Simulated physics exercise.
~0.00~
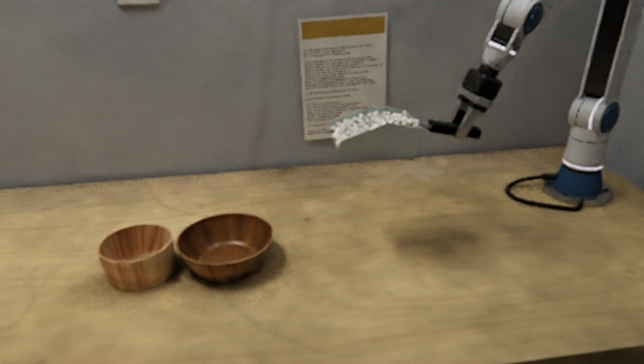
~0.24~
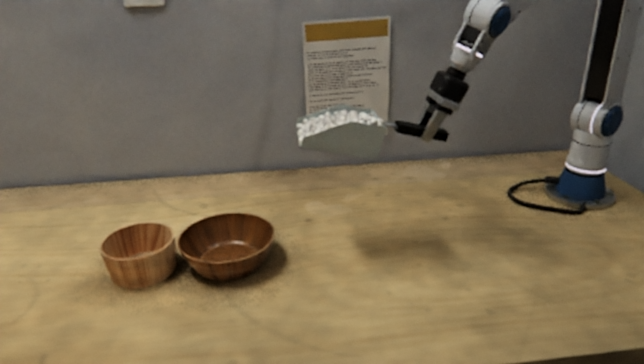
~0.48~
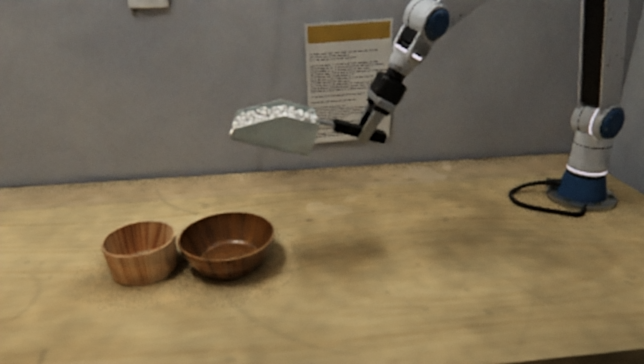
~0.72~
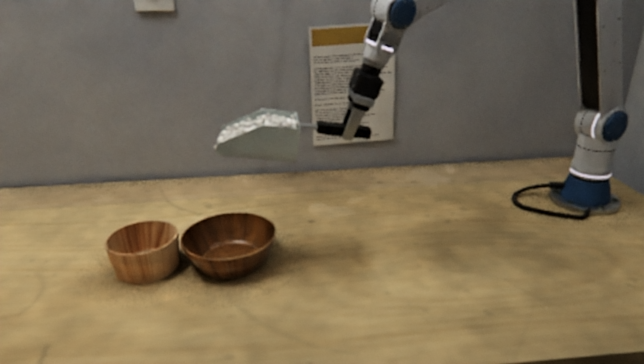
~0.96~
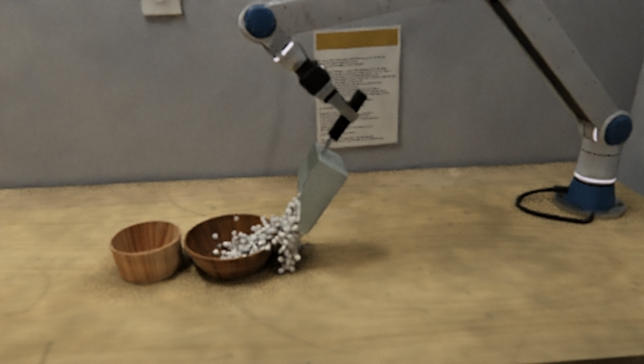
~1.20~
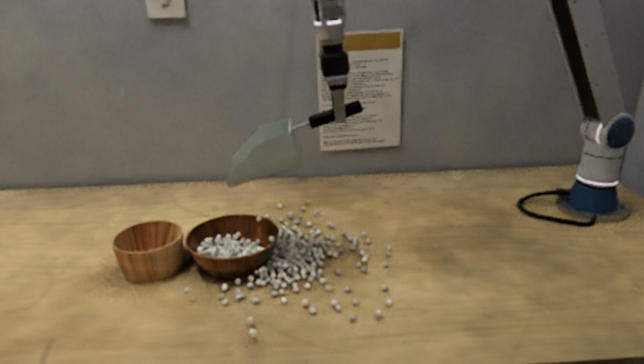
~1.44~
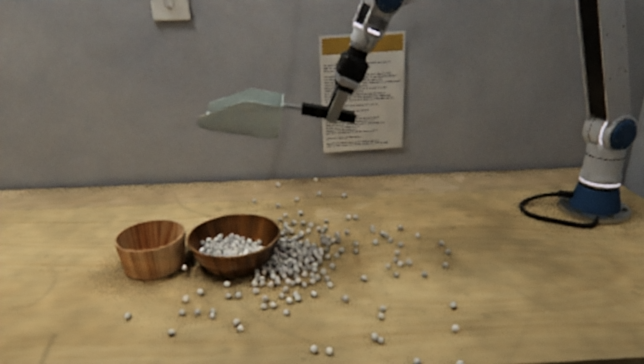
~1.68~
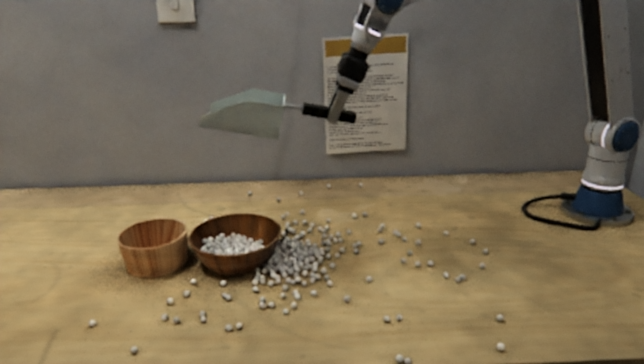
A robot arm tips a clear scoop of small whitish beads over a brown wooden bowl, spilling many across a pale wooden table. The table stands against a grey wall with a posted notice, seen from the front and slightly above, with a lighter wooden bowl at the left. The arm, based at the right, first carries the heaped scoop leftward, then tilts it steeply downward. Beads pour into the darker bowl and over its right side, scattering widely. The scoop lifts and levels out, emptied, and hangs still while stray beads roll outward, leaving a partly filled bowl beside a loose pile.
